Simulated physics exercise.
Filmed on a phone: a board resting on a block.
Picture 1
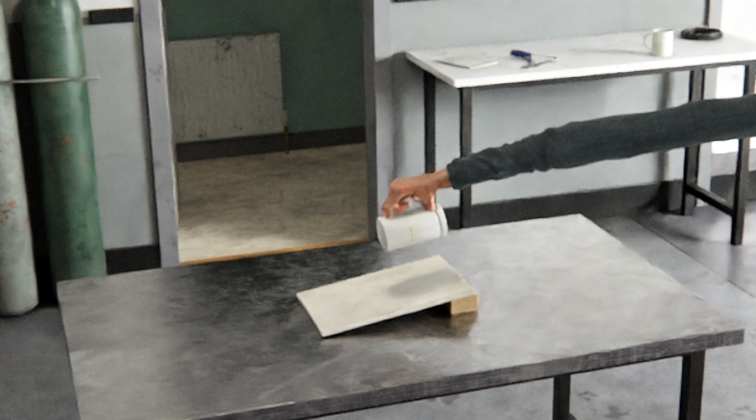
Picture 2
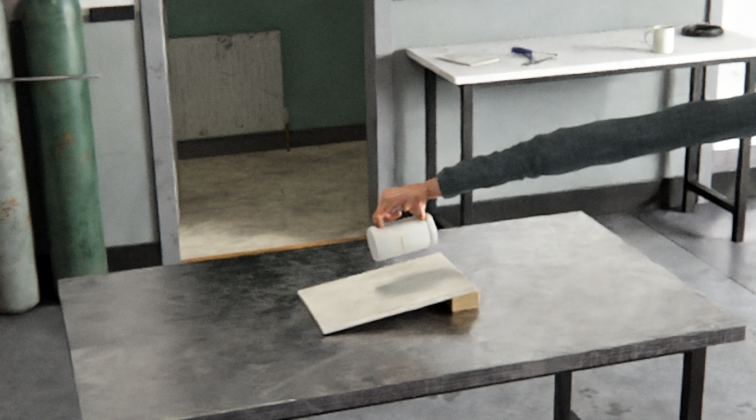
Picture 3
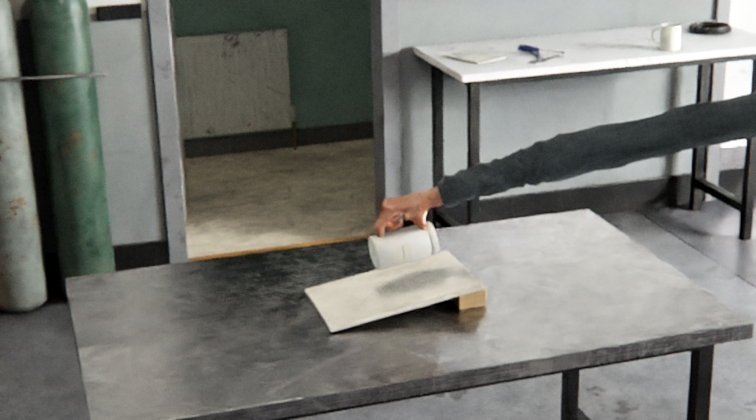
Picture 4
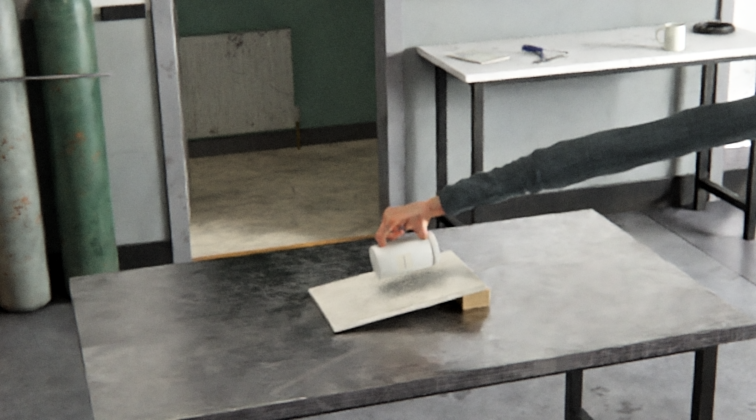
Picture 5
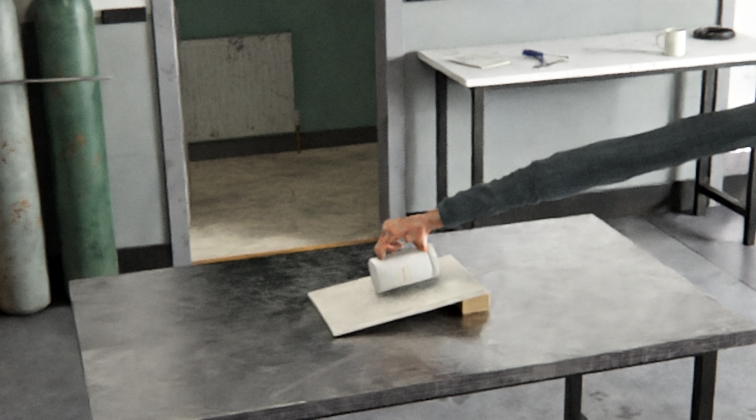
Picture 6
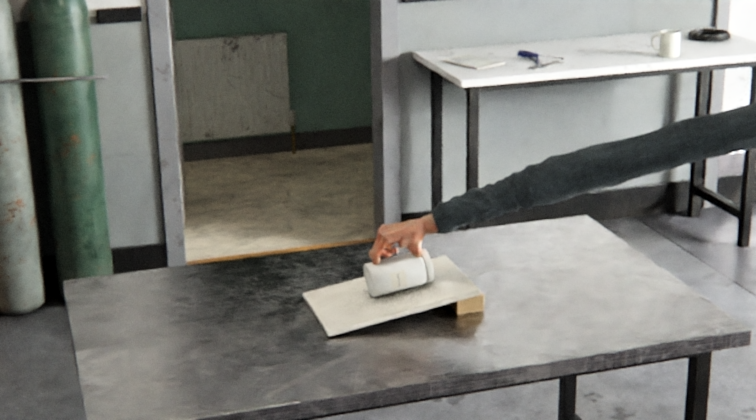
In a workshop, a hand lowers a white jar on its side onto a sloping board propped on a block, still gripping it.
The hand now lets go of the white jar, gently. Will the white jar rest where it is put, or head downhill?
As it turns out, it keeps its place.
Then, 0.30 s after the last picture, nothing has stirred.
Then, 0.70 s after the last picture, white jar resting near (399, 273).
At rest, it is in place. Seen from the same camera at the end, white jar near (399, 273). The white jar remains at rest.
